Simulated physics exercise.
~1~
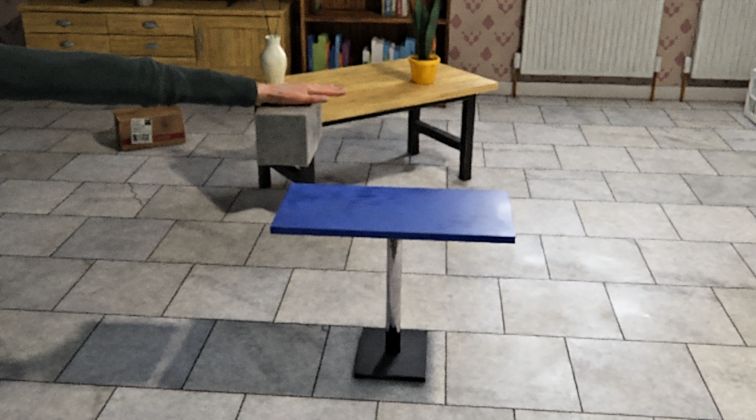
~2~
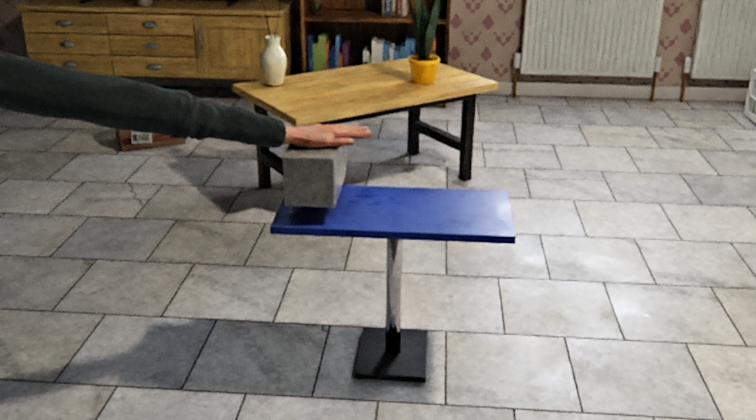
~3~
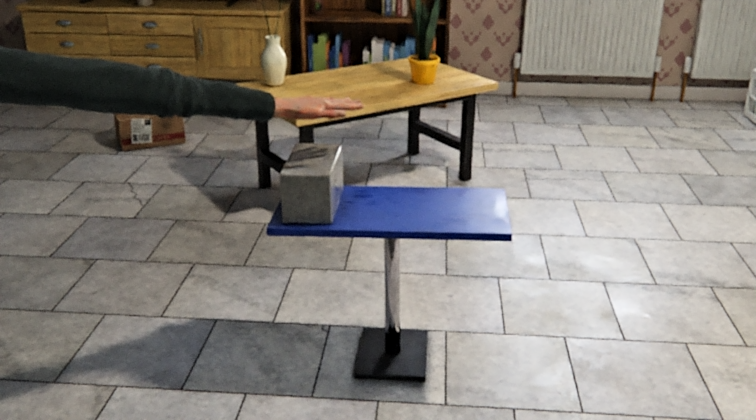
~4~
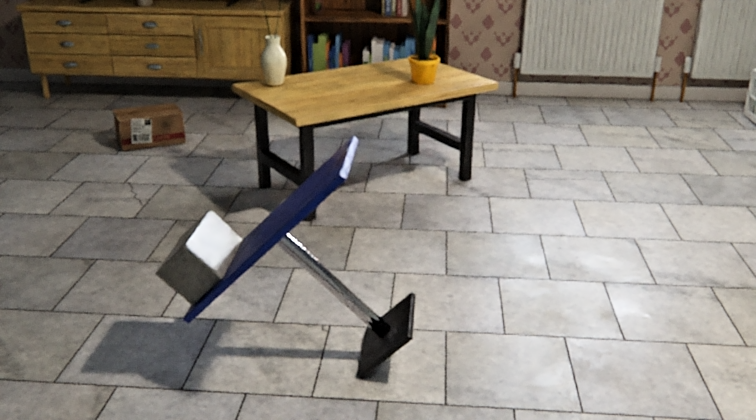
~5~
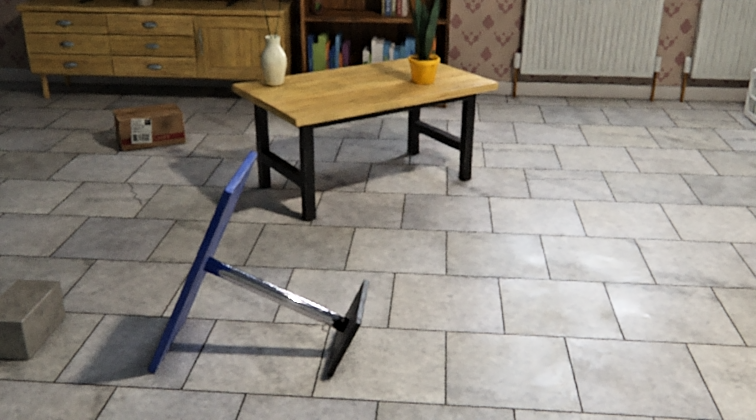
In a tiled room, a hand sets a grey block on a blue table, which topples left.
